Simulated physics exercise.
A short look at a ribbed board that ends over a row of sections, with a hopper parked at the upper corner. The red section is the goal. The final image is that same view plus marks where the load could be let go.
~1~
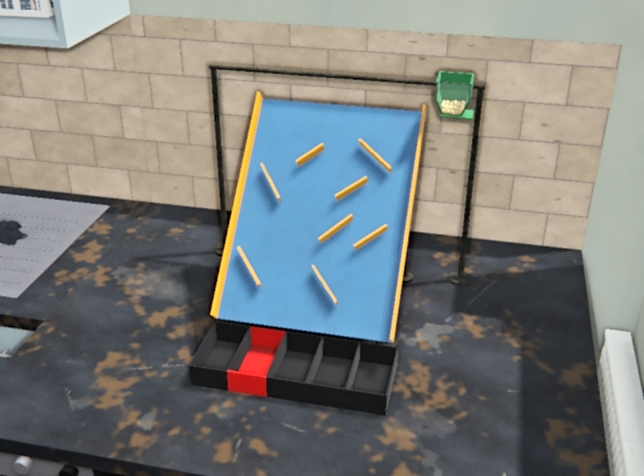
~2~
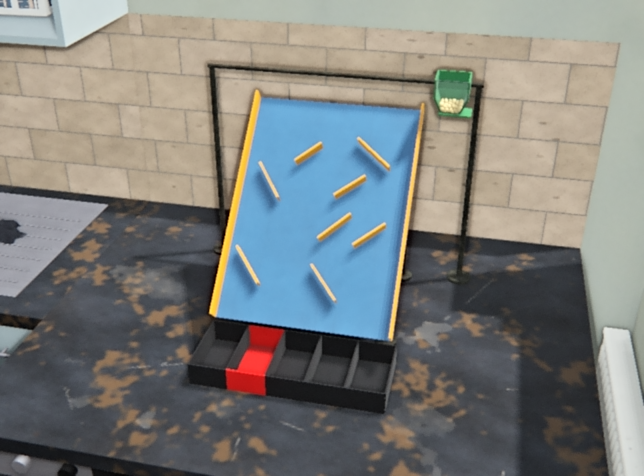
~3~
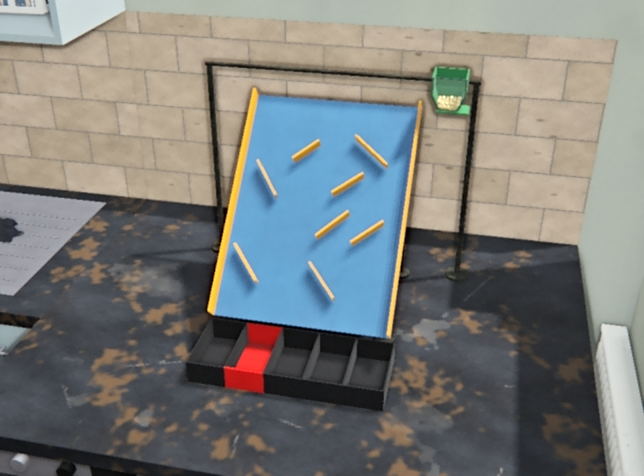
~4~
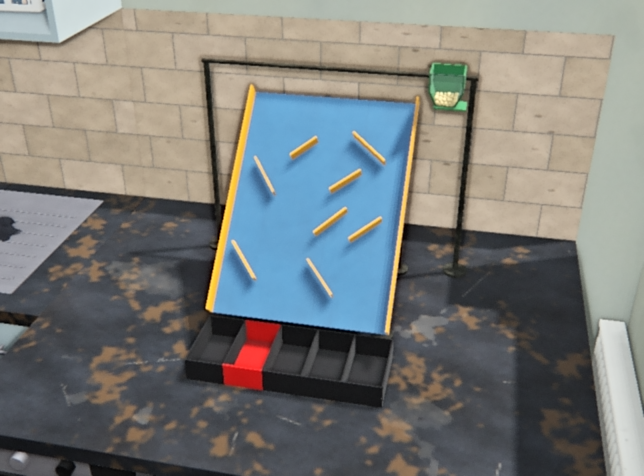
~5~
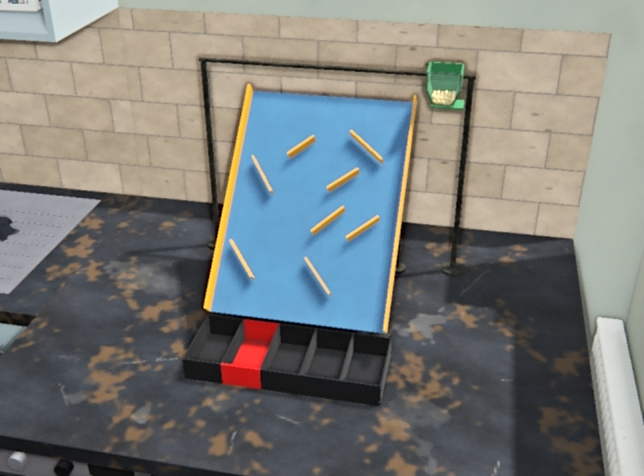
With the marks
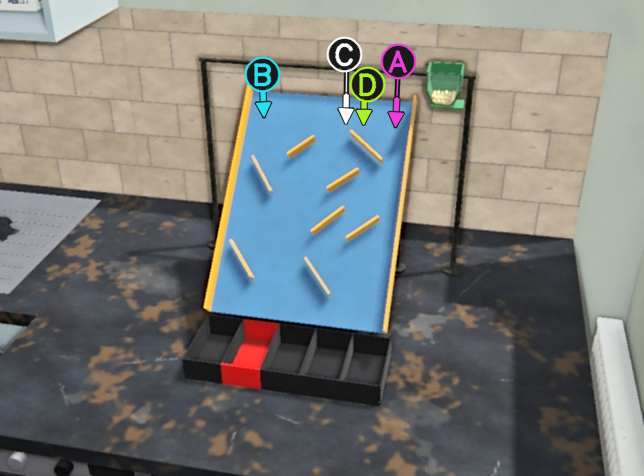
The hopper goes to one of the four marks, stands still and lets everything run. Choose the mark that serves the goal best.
The answer is mark C.
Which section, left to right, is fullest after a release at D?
It is the fifth one.
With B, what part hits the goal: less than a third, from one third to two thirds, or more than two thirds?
Less than a third.
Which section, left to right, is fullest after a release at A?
It is the fifth one.
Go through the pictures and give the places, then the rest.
Hopper at (453, 108), soya beans, door shut, in the first picture.
Ribs (295, 160) to (321, 142), (358, 138) to (389, 167), (260, 162) to (277, 197), in the second picture.
Ribs (332, 192) to (363, 173), (315, 235) to (348, 211), (351, 242) to (383, 221), in the third picture.
Ribs (232, 241) to (253, 278), (307, 259) to (331, 295), in the fourth picture.
Red section at (241, 375), number 2 of 5 from the left, in the fifth picture.
On the marked copy, mark A meets the board at (395, 121); mark B meets the board at (263, 111); mark C meets the board at (345, 118); mark D meets the board at (363, 119).
If A is chosen, none in the red section, nearly all in other sections, a small part outside the box.
If B is chosen, a stray few in the red section, most in other sections, a small part outside the box.
If C is chosen, about half in the red section, about a third in other sections, a small part outside the box.
If D is chosen, a small part in the red section, most in other sections, a small part outside the box.
